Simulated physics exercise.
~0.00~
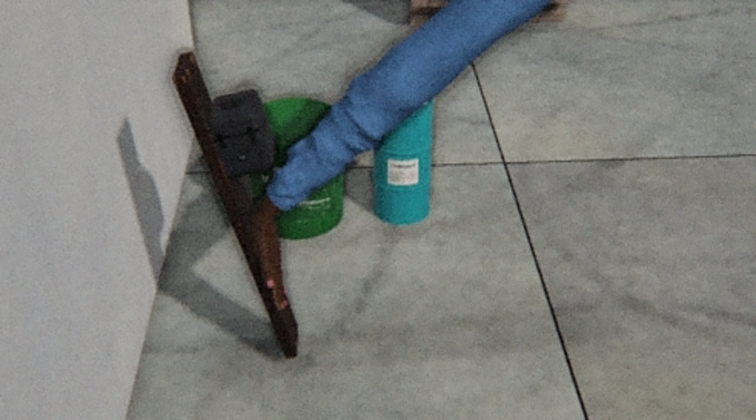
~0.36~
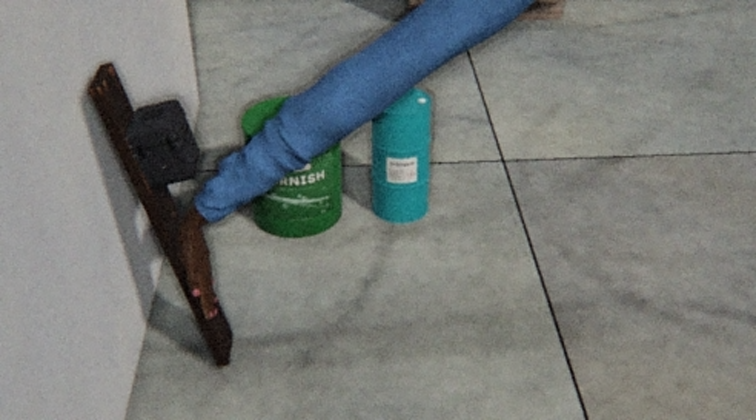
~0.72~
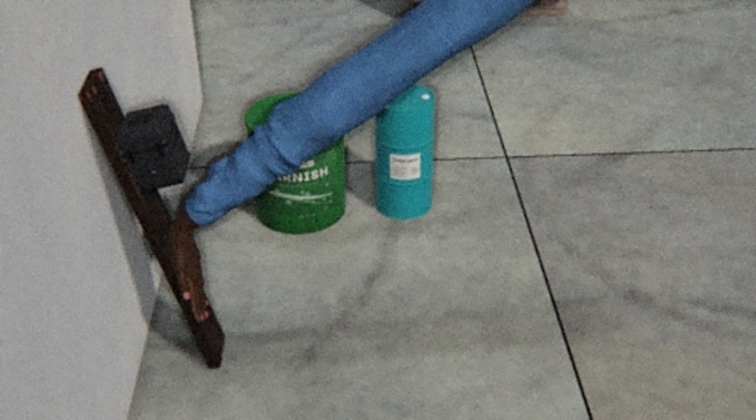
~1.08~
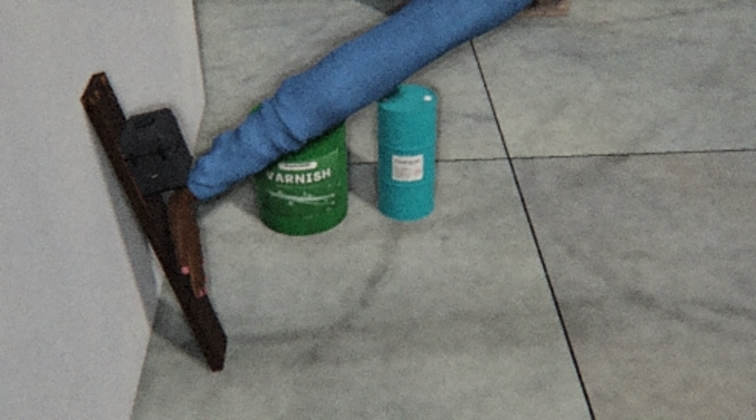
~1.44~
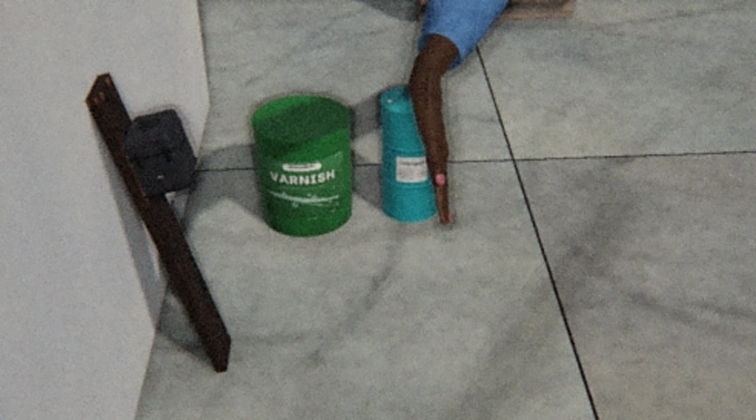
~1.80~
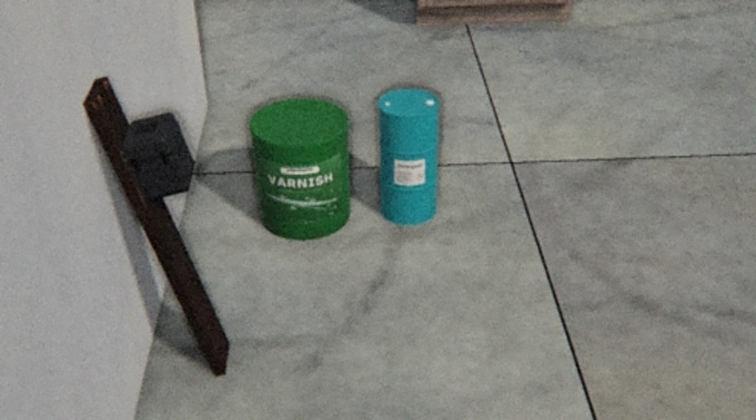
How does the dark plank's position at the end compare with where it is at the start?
At the start the plank is held close beside the green pail, and by the end it leans farther left and slightly lower, with a clear gap between it and the pail.
